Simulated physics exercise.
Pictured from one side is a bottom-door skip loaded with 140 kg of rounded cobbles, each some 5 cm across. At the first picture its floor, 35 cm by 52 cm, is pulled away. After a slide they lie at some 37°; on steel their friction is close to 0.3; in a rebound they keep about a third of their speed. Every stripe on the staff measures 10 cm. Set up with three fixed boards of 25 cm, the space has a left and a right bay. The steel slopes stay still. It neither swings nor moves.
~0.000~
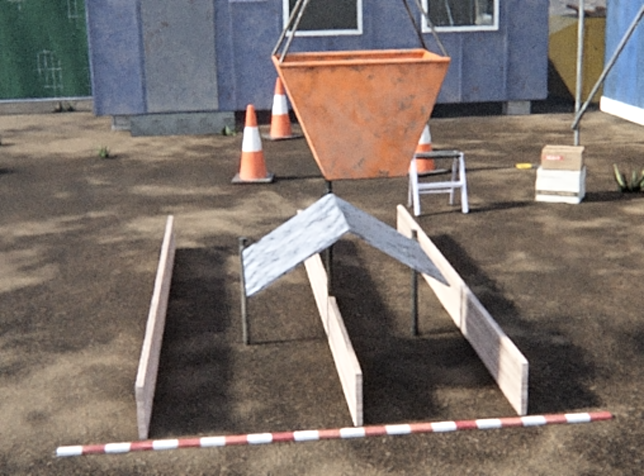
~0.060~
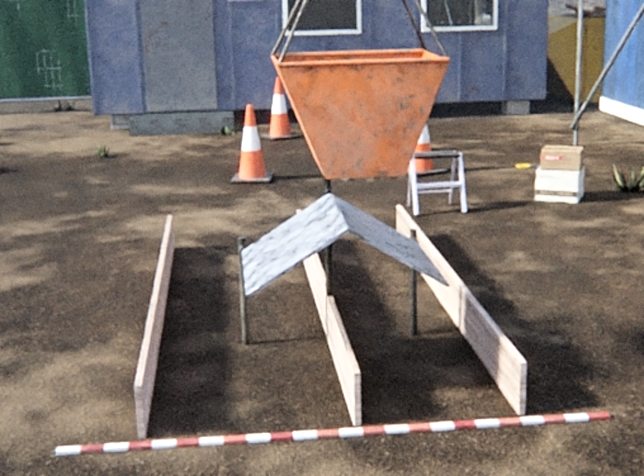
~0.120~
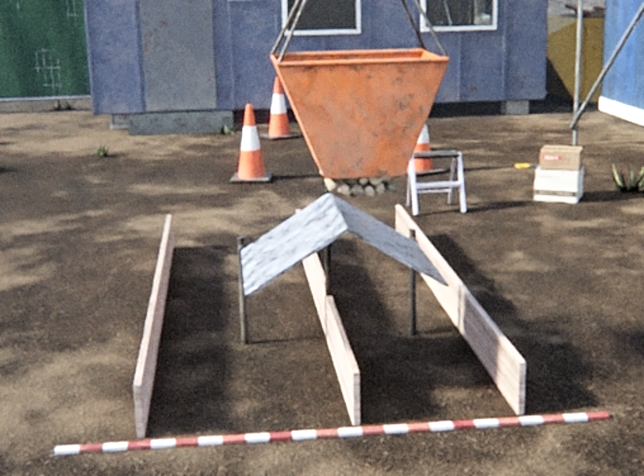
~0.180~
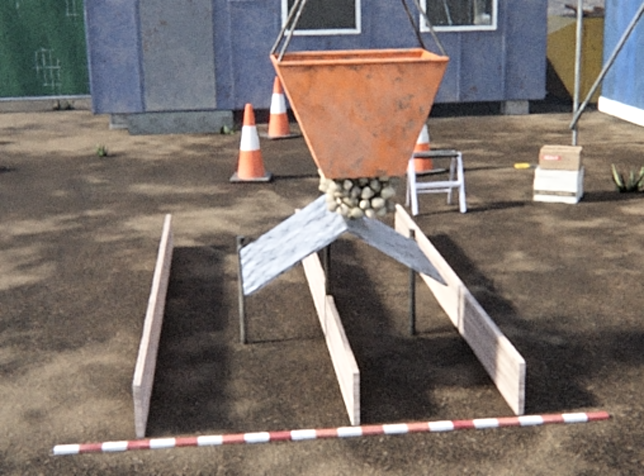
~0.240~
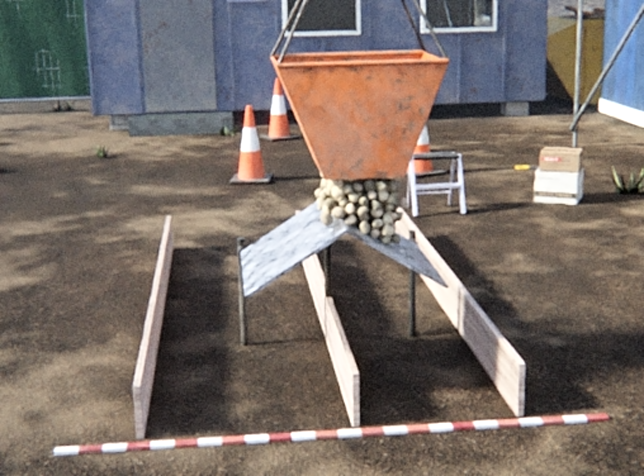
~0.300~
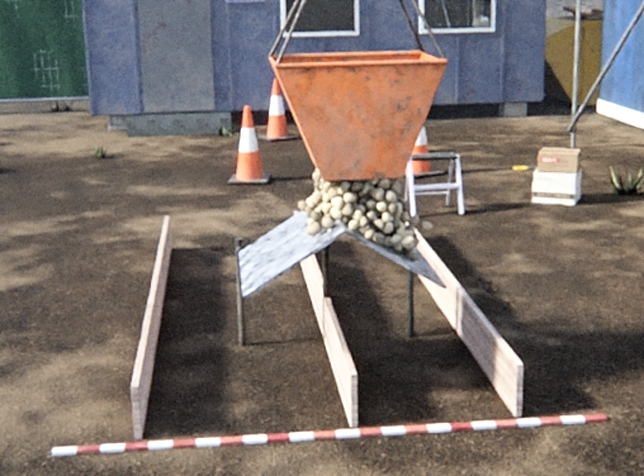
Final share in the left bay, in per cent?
Roughly 18 percent.
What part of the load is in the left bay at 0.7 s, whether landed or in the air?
10 %.
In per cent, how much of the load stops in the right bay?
About 35 percent of the load.
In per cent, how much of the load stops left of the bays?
I'd say close to 0 per cent of the load ends there.
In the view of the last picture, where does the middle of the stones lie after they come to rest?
Pixel position of the middle approx (476, 363).
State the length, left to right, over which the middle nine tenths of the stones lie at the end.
I'd put it at close to 230 cm.
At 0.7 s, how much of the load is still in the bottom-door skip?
0 %, roughly.
After 0.7 s, 0 % in the bottom-door skip, 37 % on the steel, 8 % falling or lying in the left bay, 37 % falling or lying in the right bay, 17 % falling or lying right of the bays; the stones farthest right are at (560, 351).
After 1.1 s, 0 % in the bottom-door skip, 2 % on the steel, 17 % falling or lying in the left bay, 39 % falling or lying in the right bay, 42 % falling or lying right of the bays.
After 1.7 s, 0 % in the bottom-door skip, 18 % falling or lying in the left bay, 36 % falling or lying in the right bay, 46 % falling or lying right of the bays.
After 2.6 s, 0 % in the bottom-door skip, 18 % falling or lying in the left bay, 36 % falling or lying in the right bay, 46 % falling or lying right of the bays.
After 4.5 s, 0 % in the bottom-door skip, 18 % in the left bay, 36 % in the right bay, 46 % right of the bays.
